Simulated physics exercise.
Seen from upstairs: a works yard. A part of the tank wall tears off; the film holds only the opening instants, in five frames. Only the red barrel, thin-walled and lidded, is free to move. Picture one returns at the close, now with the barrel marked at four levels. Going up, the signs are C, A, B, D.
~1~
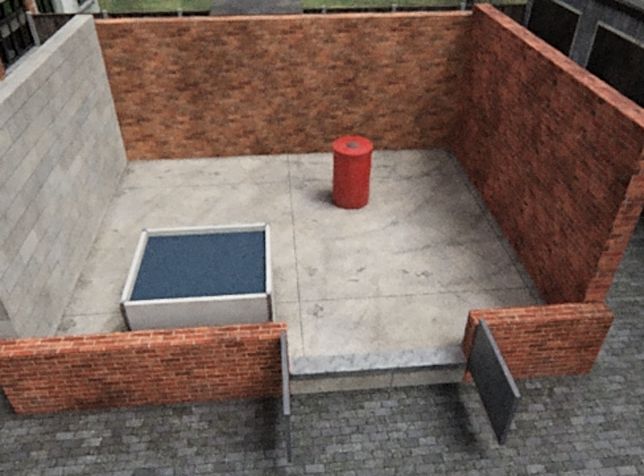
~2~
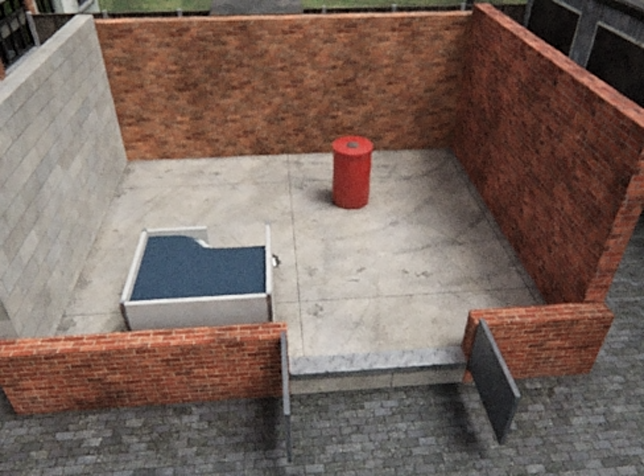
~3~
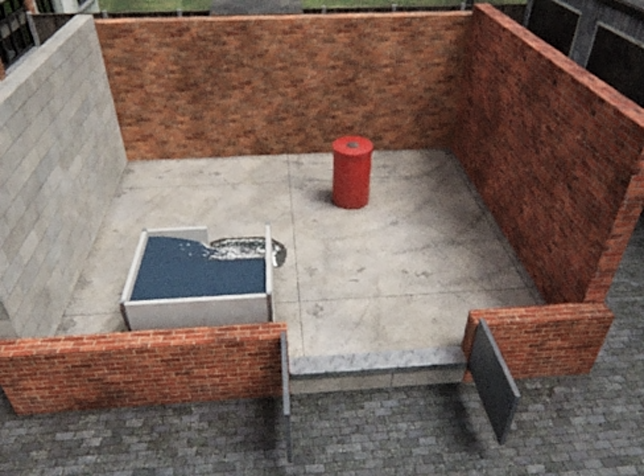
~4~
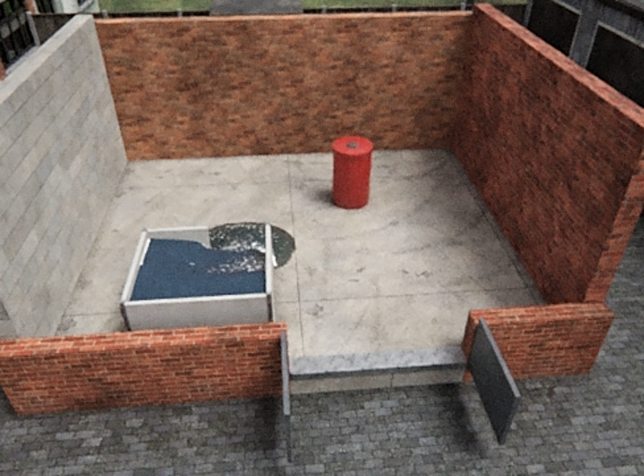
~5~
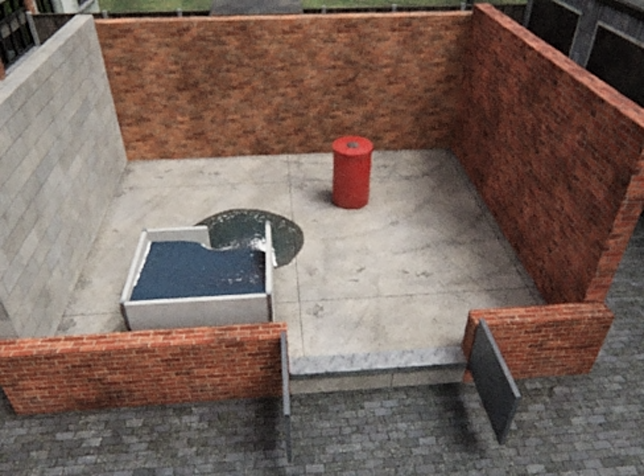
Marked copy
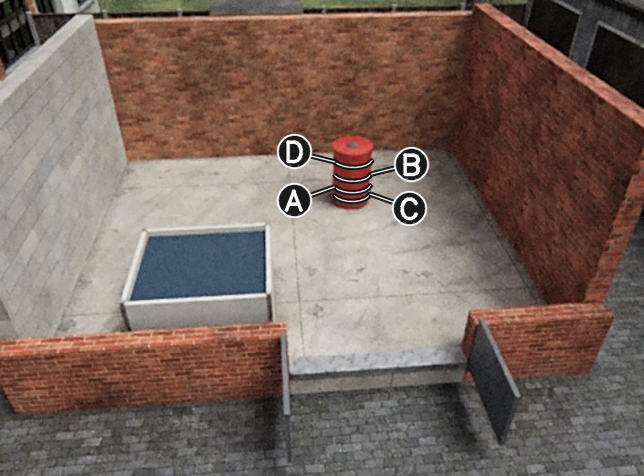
Walled works yard seen from above, a tank's back corner opening and dark water spreading across the concrete, red barrel standing still.
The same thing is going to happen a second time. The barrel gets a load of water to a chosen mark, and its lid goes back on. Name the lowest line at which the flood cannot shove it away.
Choose C.
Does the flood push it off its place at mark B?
No, that is safe.
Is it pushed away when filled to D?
No.
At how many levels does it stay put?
All of them.
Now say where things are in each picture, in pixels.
In the first frame, lid of the red barrel at (353, 145); tank full, its middle at (203, 265); open gate at (379, 319).
In the second frame, water covers 1 % of the ground, mostly out of sight from here.
In the third frame, water covers 3 % of the ground, mostly out of sight from here.
In the fourth frame, 5 % of the ground under water, its edge towards the barrel at (280, 233).
In the fifth frame, lid of the red barrel at (353, 145); 7 % of the ground under water, its edge towards the barrel at (292, 227).
In white, A at (354, 192); B at (354, 181); C at (353, 201); D at (355, 167); from the bottom up C, A, B, D.
Choosing A, it does not move.
Choosing B, it does not move.
Choosing C, it does not move.
Choosing D, it does not move.
